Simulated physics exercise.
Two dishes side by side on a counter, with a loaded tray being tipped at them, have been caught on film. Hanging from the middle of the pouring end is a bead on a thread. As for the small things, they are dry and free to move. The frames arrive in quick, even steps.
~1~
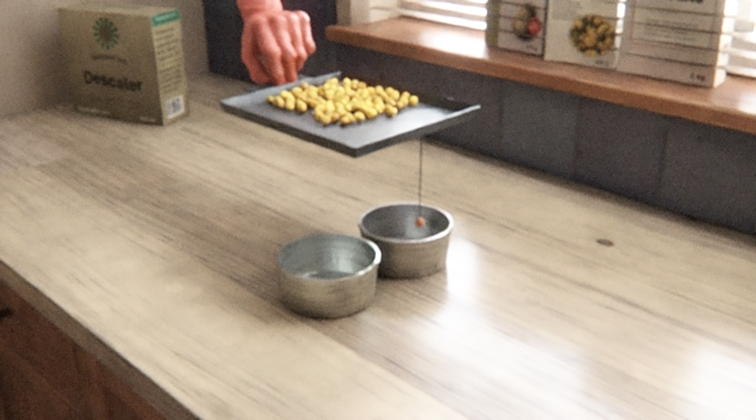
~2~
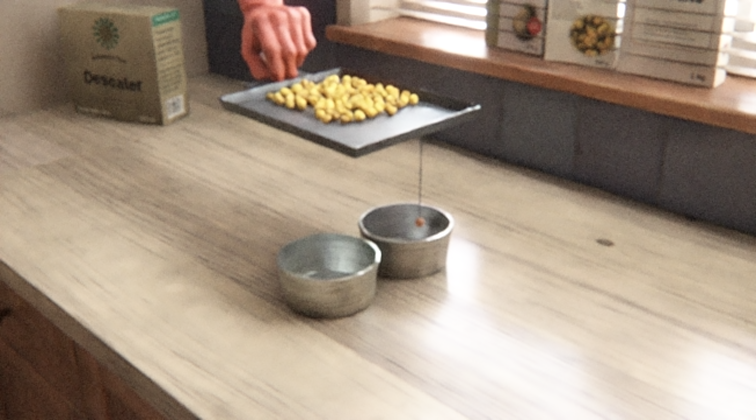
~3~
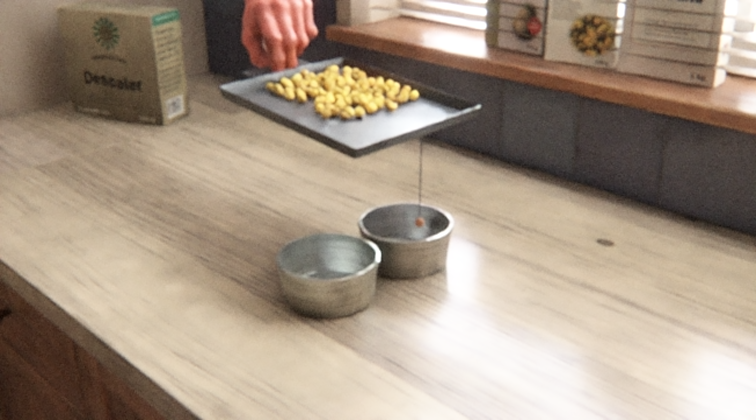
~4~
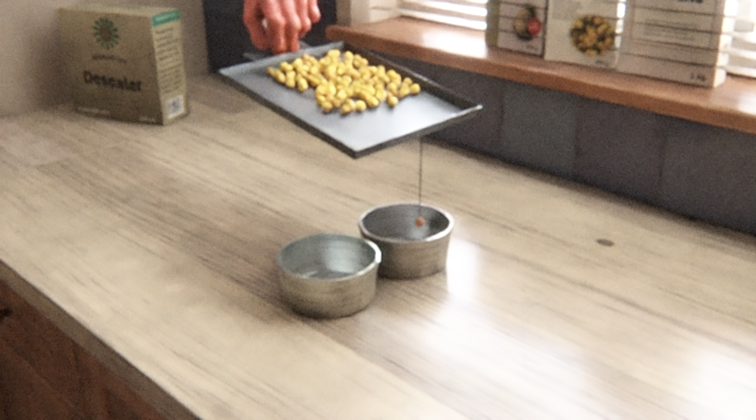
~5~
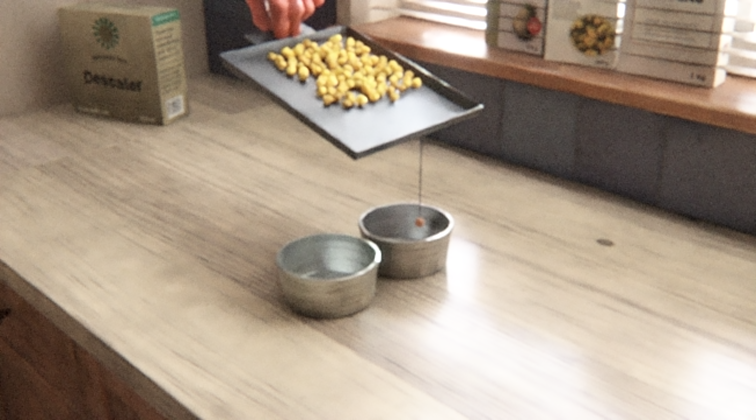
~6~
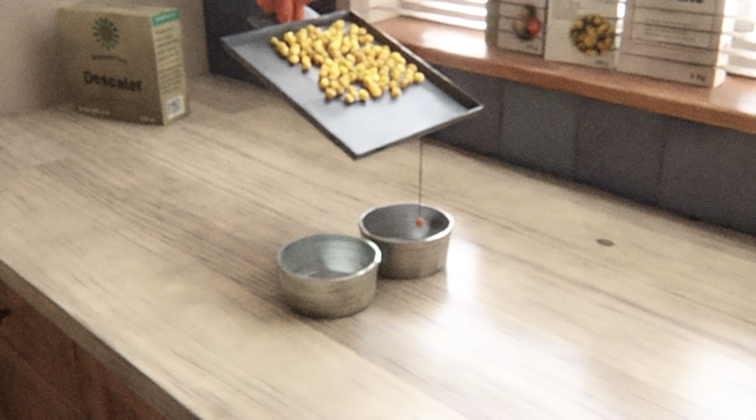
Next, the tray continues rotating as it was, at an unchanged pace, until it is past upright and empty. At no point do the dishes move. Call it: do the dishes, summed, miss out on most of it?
Yes, most of it misses them.
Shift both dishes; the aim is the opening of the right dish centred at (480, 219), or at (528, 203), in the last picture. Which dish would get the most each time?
In the first try it's the one on the left, and in the second it's the one on the left.
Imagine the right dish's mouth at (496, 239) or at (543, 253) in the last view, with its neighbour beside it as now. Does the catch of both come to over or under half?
Result, first setup: A majority share; second setup: A minority share.
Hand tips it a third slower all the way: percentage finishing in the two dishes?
Around 0 in every hundred.
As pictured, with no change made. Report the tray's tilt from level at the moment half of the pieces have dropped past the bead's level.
Near 115 degrees.
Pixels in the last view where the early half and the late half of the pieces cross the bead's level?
The early half goes through (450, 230), the late half through (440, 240).
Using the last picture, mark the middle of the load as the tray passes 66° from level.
Roughly at (418, 125).
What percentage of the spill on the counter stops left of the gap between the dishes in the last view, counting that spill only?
Roughly 0 %.
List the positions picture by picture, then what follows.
Corners of the pouring end at (355, 145) and (475, 106), level; middle of the load at (345, 100), puffed corn balls; left dish at (363, 288); right dish at (440, 251); bead on its thread at (420, 222), in the first picture.
Corners of the pouring end at (355, 146) and (475, 106), level; middle of the load at (345, 98), in the second picture.
Corners of the pouring end at (355, 146) and (475, 106), tipped barely, level across its low end; middle of the load at (345, 91), in the third picture.
Corners of the pouring end at (356, 147) and (476, 106), tipped a little, level across its low end; middle of the load at (346, 81), in the fourth picture.
Corners of the pouring end at (357, 149) and (477, 105), tipped clearly, level across its low end; middle of the load at (348, 70), in the fifth picture.
Corners of the pouring end at (357, 150) and (478, 105), tipped clearly, level across its low end; middle of the load at (350, 61); left dish at (363, 288); right dish at (440, 251), in the sixth picture.
Soon, tray tipped steeply; most on the tray; a stray few outside both; about a quarter in the air.
A while on, tray tipped past a quarter turn; about two thirds on the tray; about a third outside both; a small part in the air.
Towards the end, tray tipped past a quarter turn; a stray few in the left dish; nearly all outside both.
Finally, tray tipped past a quarter turn; a stray few in the left dish; none in the right dish; nearly all outside both.
